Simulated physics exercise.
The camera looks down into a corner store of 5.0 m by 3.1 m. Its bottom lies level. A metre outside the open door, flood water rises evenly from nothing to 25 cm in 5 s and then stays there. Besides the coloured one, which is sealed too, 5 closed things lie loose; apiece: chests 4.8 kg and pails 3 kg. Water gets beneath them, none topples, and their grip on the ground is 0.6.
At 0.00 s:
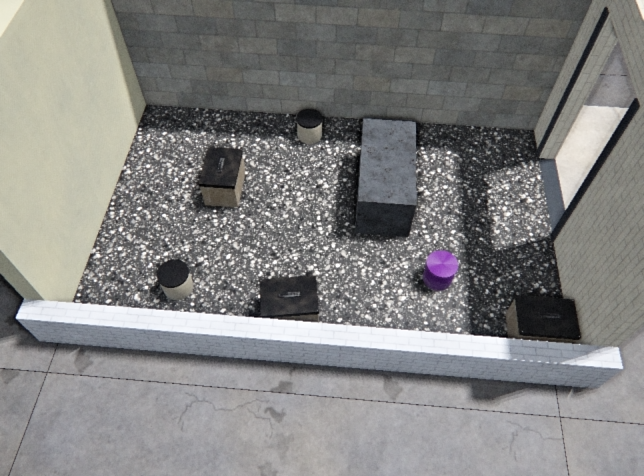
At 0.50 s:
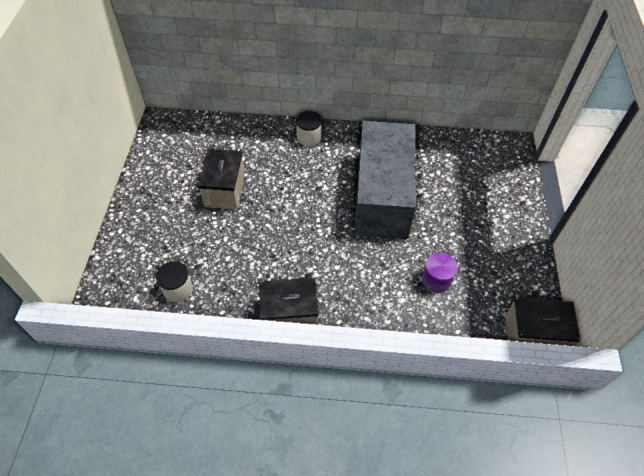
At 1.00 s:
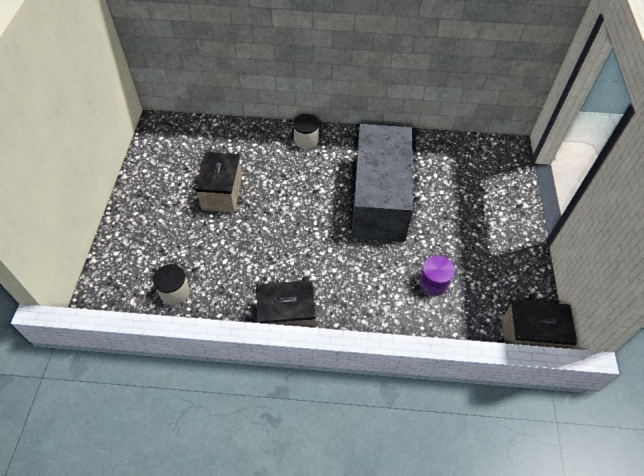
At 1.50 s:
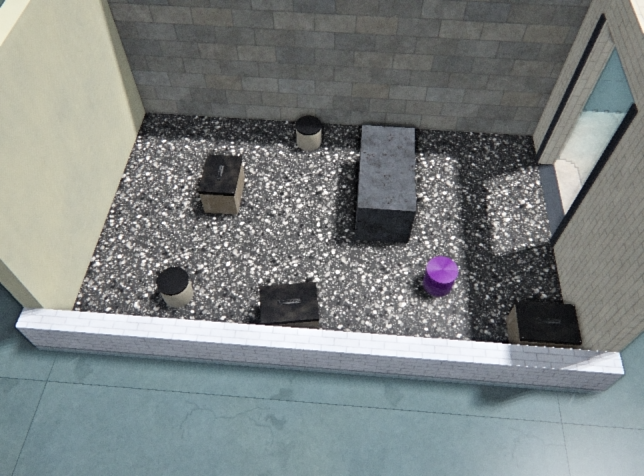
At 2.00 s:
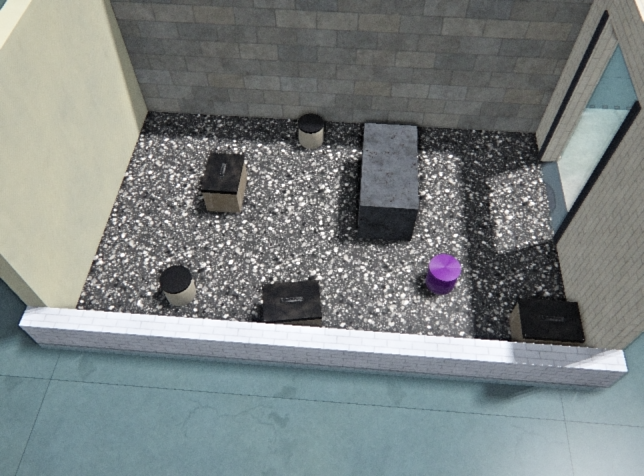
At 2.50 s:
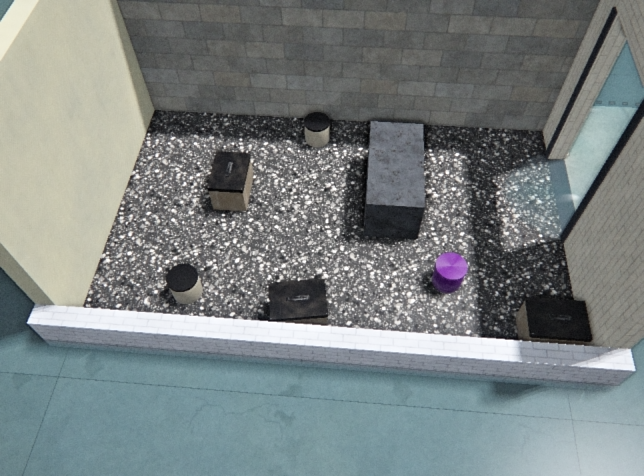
Water spreading over the paving outside a gravel-patterned storeroom, then edging in at the doorway as chests and pails stay still.
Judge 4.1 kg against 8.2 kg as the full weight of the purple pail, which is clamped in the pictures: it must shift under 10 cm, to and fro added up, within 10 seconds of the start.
For it, neither weight holds it.
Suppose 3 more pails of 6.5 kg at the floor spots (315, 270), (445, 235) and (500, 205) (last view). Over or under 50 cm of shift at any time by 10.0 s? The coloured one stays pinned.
In that order: Short of it, more, past it.
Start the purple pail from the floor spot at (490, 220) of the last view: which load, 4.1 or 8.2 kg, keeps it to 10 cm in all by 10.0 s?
Neither is enough.
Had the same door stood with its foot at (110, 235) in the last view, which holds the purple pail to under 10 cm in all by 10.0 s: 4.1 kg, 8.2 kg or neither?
In that case neither weight holds it.
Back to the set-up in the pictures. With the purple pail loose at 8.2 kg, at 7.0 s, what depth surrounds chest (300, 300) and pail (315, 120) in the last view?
About 4 and 4 cm.
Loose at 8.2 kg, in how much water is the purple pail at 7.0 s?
About 8 cm.
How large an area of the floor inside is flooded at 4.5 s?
Some 4.5 m2.
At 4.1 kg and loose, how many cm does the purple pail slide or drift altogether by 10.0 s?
Some 250 cm in all.
After 3.5 s the purple pail would be 0 cm from its start with 4.1 kg and 0 cm from its start with 8.2 kg; 0 cm of water round it then.
After 4.5 s the purple pail would be 0 cm from its start with 4.1 kg and 0 cm from its start with 8.2 kg; 3 cm of water round it then.
After 7.0 s the purple pail would be 65 cm from its start with 4.1 kg and 40 cm from its start with 8.2 kg; 8 cm of water round it then.
After 10.0 s the purple pail would be 105 cm from its start with 4.1 kg and 91 cm from its start with 8.2 kg; 7 cm of water round it then.
